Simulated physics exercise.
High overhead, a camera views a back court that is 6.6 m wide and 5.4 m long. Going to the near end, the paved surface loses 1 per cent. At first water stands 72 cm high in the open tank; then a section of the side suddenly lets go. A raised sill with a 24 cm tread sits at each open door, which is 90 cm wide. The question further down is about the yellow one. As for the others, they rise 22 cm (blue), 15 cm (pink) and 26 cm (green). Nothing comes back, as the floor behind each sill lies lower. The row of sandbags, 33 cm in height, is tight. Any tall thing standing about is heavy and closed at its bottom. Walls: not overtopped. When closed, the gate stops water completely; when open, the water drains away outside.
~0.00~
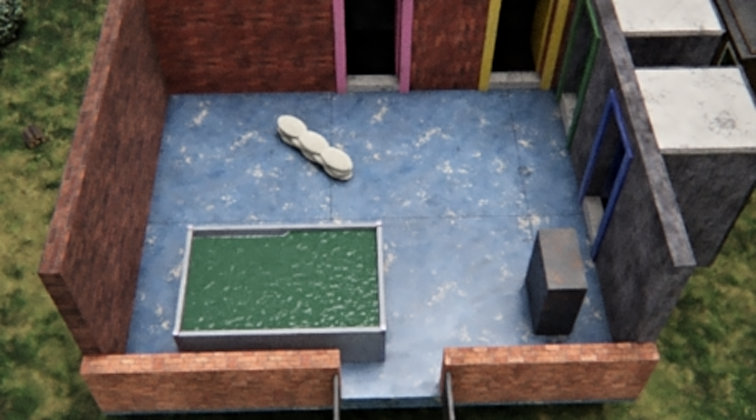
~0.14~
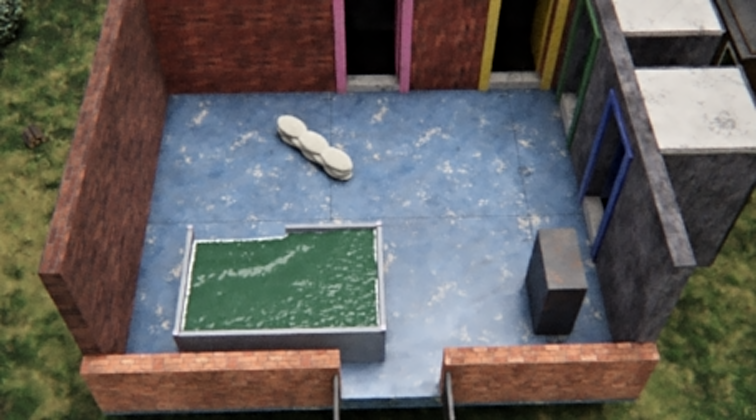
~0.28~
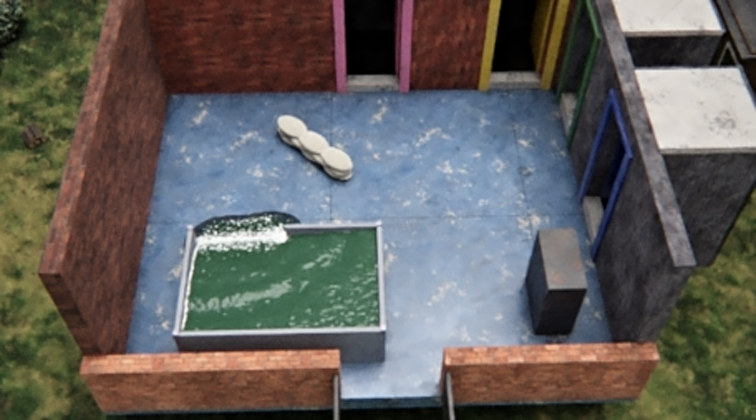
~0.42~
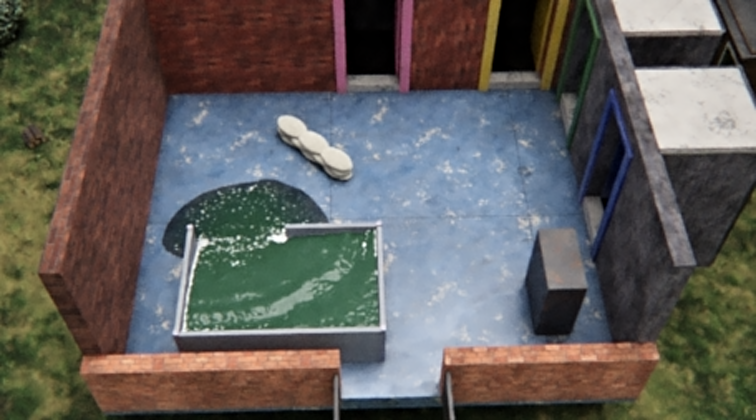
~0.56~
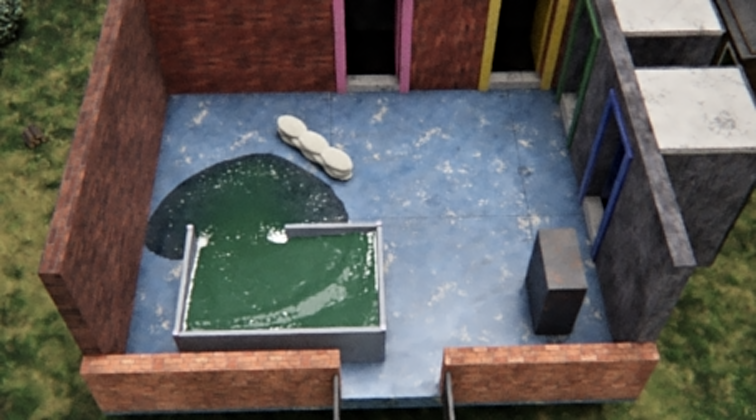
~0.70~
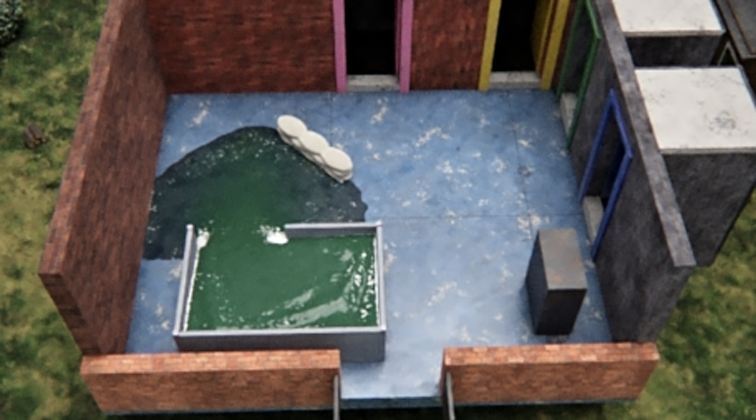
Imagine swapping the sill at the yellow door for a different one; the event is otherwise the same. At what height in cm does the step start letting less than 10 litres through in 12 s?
At about 7.5 cm.
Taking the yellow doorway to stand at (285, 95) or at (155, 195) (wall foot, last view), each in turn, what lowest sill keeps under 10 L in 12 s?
Roughly 27 cm for the first and 22 cm for the second.
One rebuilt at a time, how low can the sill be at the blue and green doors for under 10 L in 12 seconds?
Roughly 11.5 cm at blue and 14.0 cm at green.
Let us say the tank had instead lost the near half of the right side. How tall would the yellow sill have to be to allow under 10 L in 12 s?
Close to 26 cm at the least.
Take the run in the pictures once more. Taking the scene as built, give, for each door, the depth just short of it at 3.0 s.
Blue door 0 cm, pink door 6 cm, yellow door 0 cm, green door 0 cm.
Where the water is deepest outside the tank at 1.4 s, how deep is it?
Max depth: About 37 cm.
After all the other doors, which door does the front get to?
Blue.
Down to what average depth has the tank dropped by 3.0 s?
Around 29 centimetres.
After 1.4 s water covers 25 % of the floor, deepest (37 cm) near (230, 249); it has not reached the yellow door.
After 3.0 s water covers 45 % of the floor, deepest (36 cm) near (170, 166); it has not reached the yellow door.
After 12.0 s water covers 95 % of the floor, deepest (13 cm) near (463, 378); 5 cm at the yellow door, 0 litres in over its 17 cm sill.
At the yellow door as built, the water arrived by 3.5 s and peaked near 12 cm at 10.0 s.
Run again over the same 12 s with other heights there, 16 litres in over 6.5 cm, 5 litres over 9 cm. The limit of 10 litres is kept from about 7.5 cm up.
